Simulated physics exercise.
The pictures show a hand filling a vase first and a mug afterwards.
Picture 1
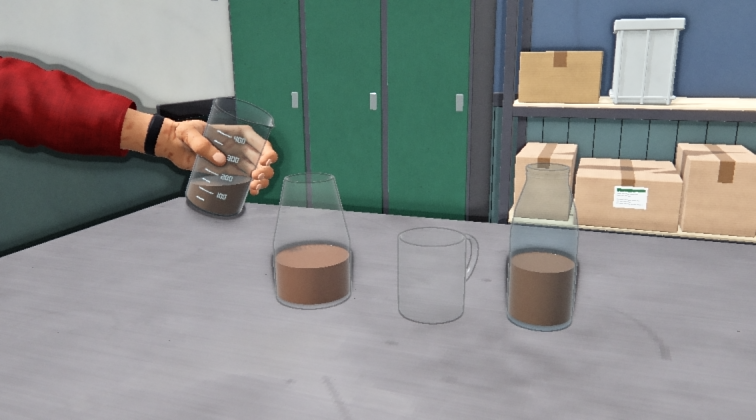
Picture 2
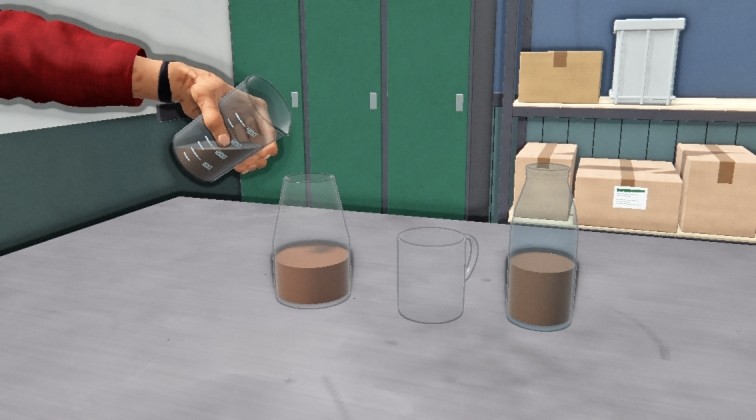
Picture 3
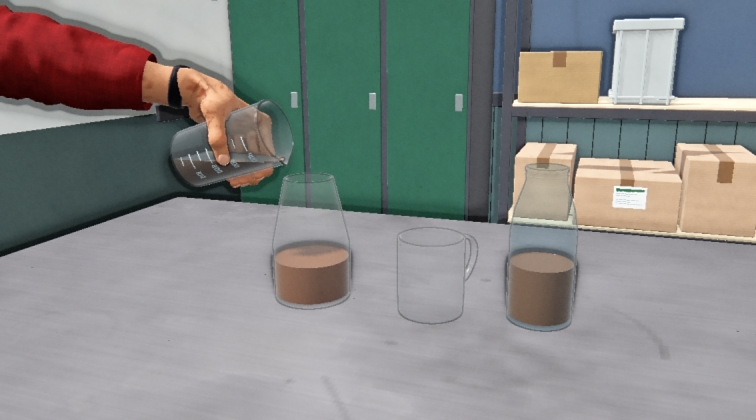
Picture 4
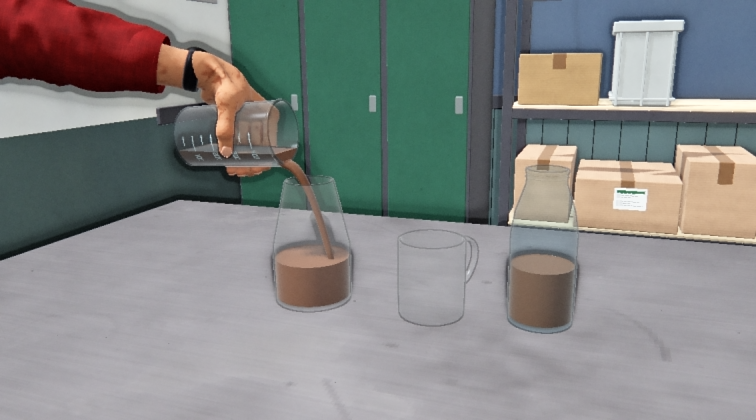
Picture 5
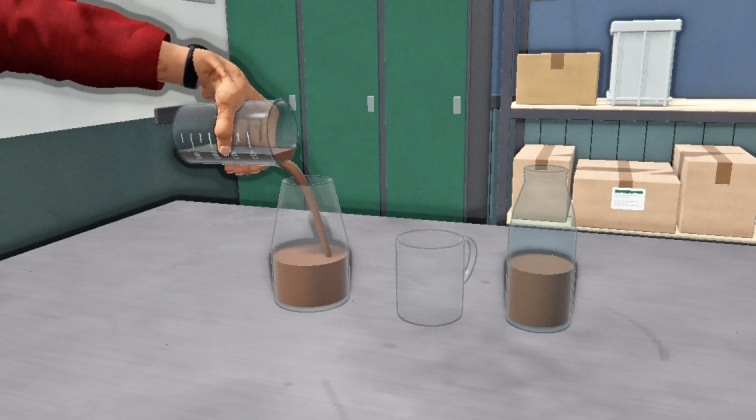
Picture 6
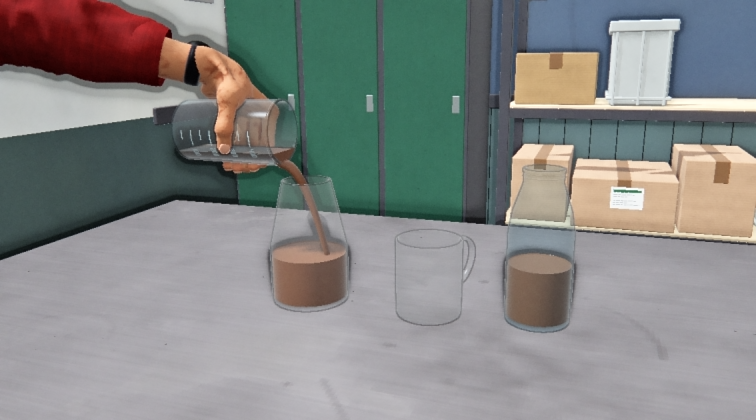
On a gray tabletop in a room with green lockers and shelved boxes, a red-sleeved hand holds a beaker of brown liquid left of a vase, an empty mug and a bottle. The hand tilts the beaker further over, and a brown stream runs into the partly filled vase.
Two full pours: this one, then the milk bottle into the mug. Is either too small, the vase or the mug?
The vase has room for it and the mug has room for it.
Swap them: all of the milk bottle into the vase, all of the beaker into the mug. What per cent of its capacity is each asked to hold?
First 70 %, second 30 %.
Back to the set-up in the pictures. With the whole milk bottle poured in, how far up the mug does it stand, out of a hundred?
About 65 per cent.
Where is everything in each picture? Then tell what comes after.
In the first frame, a hand has the beaker; beaker (229, 156) tipped 25° with all of its load; milk bottle (544, 242) about a third full; vase (312, 235) about a third full; mug (431, 271) empty.
In the second frame, the beaker is tipped; beaker (232, 130) tipped 55° with all of its load; vase about a third full, surface at (312, 256).
In the third frame, the beaker is tipped; beaker (233, 144) tipped 70° with all of its load; vase (311, 235) about a third full.
In the fourth frame, the stream is running; beaker (238, 134) tipped 85° with about three quarters of its load; vase about a third full, surface at (312, 256).
In the fifth frame, the stream is running; beaker (237, 133) tipped 85° with about two thirds of its load; mug (430, 273) empty.
In the sixth frame, the stream is running; beaker (237, 130) tipped 90° with about half of its load; milk bottle about a third full, surface at (540, 265); vase about a third full, surface at (310, 252); mug (429, 273) empty.
Shortly, the vase is about a third full.
Then, the vase is about half full.
At the finish, the vase is about half full; the mug is about two thirds full.
